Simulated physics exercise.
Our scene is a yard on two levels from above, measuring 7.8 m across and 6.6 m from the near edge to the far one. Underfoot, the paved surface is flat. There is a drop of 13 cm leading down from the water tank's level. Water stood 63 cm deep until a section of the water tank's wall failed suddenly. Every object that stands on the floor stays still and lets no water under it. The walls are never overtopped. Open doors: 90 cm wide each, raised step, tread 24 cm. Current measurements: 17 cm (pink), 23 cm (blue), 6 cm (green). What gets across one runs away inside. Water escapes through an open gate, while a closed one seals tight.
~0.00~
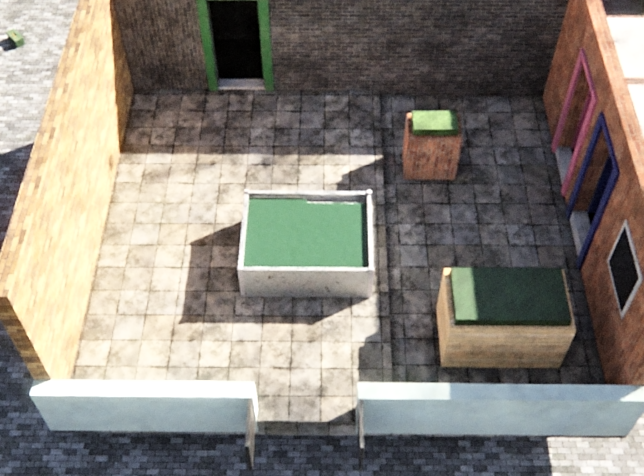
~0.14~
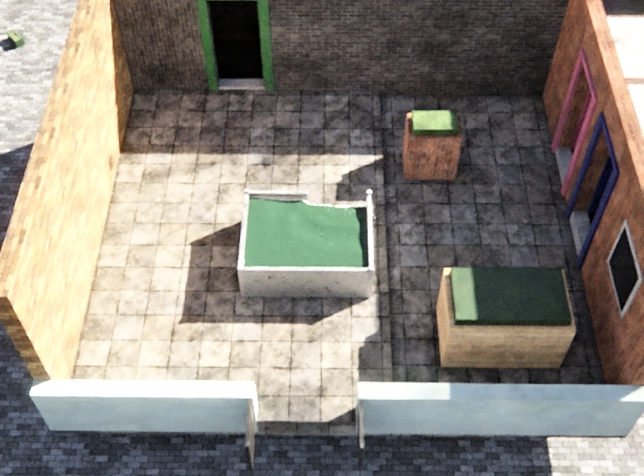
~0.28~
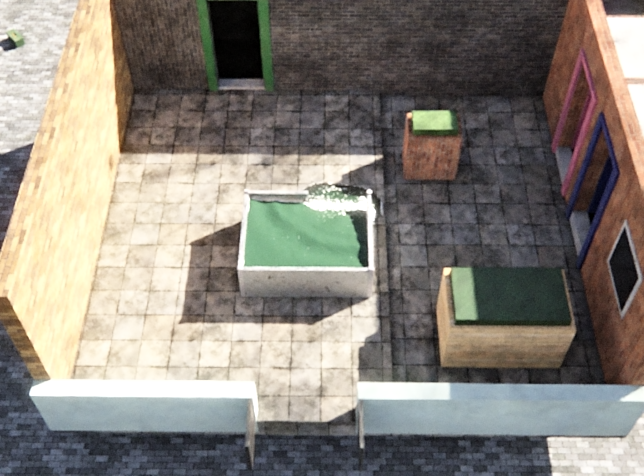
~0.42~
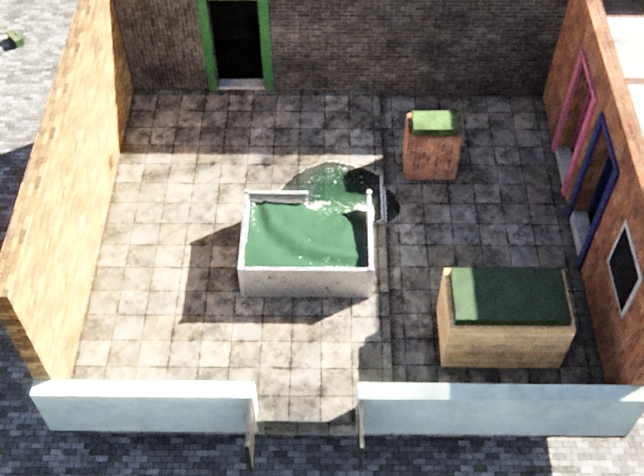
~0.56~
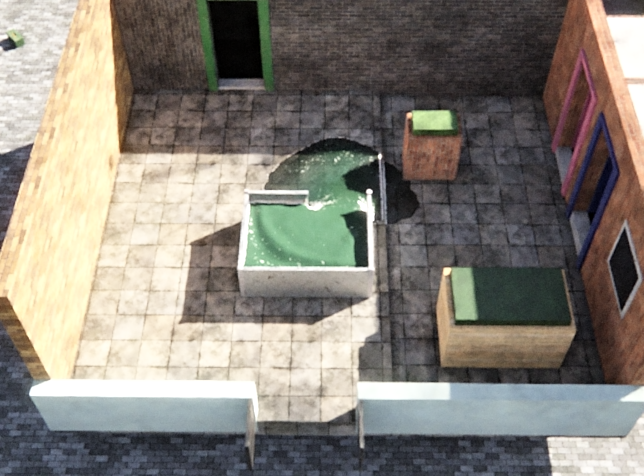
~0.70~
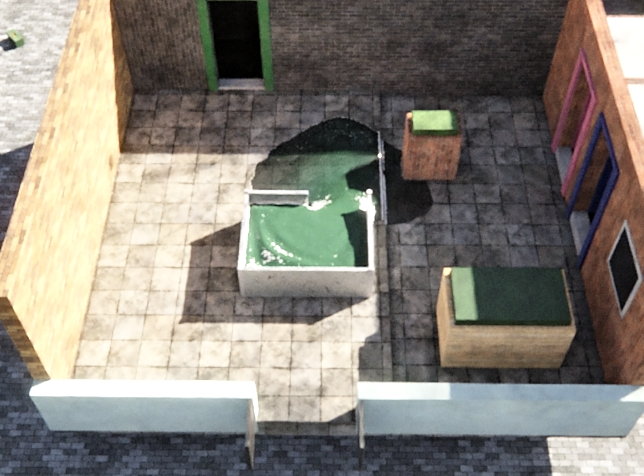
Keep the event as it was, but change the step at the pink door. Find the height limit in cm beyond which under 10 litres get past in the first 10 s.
The limit sits near 7.5 cm.
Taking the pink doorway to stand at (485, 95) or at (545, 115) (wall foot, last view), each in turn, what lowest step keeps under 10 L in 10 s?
You'd want about 6.0 cm there first, then about 16 cm.
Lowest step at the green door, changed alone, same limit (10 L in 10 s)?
Green - roughly 8.5 cm.
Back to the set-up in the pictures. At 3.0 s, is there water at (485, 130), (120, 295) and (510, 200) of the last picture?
Going in order: Swamped, untouched, swamped.
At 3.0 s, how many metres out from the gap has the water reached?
Roughly 5.0 metres.
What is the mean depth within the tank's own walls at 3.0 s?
Some 24 cm.
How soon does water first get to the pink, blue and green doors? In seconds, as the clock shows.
Arrival times - pink: 2.2 s; blue: 2.6 s; green: 1.6 s.
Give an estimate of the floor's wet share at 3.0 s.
I'd say near 35 percent.
After 1.4 s water covers 20 % of the floor, deepest (28 cm) near (343, 211); it has not reached the pink door.
After 3.0 s water covers 35 % of the floor, deepest (24 cm) near (390, 99); 6 cm at the pink door, 0 litres in over its 17 cm step.
After 10.0 s water covers 90 % of the floor, deepest (11 cm) near (393, 377); 5 cm at the pink door, 0 litres in over its 17 cm step.
At the pink door as built, the water arrived by 2.3 s and peaked near 13 cm at 3.8 s.
Run again over the same 10 s with other heights there, 18 litres in over 6.5 cm, 6 litres over 8.5 cm. The limit of 10 litres is kept from about 7.5 cm up.
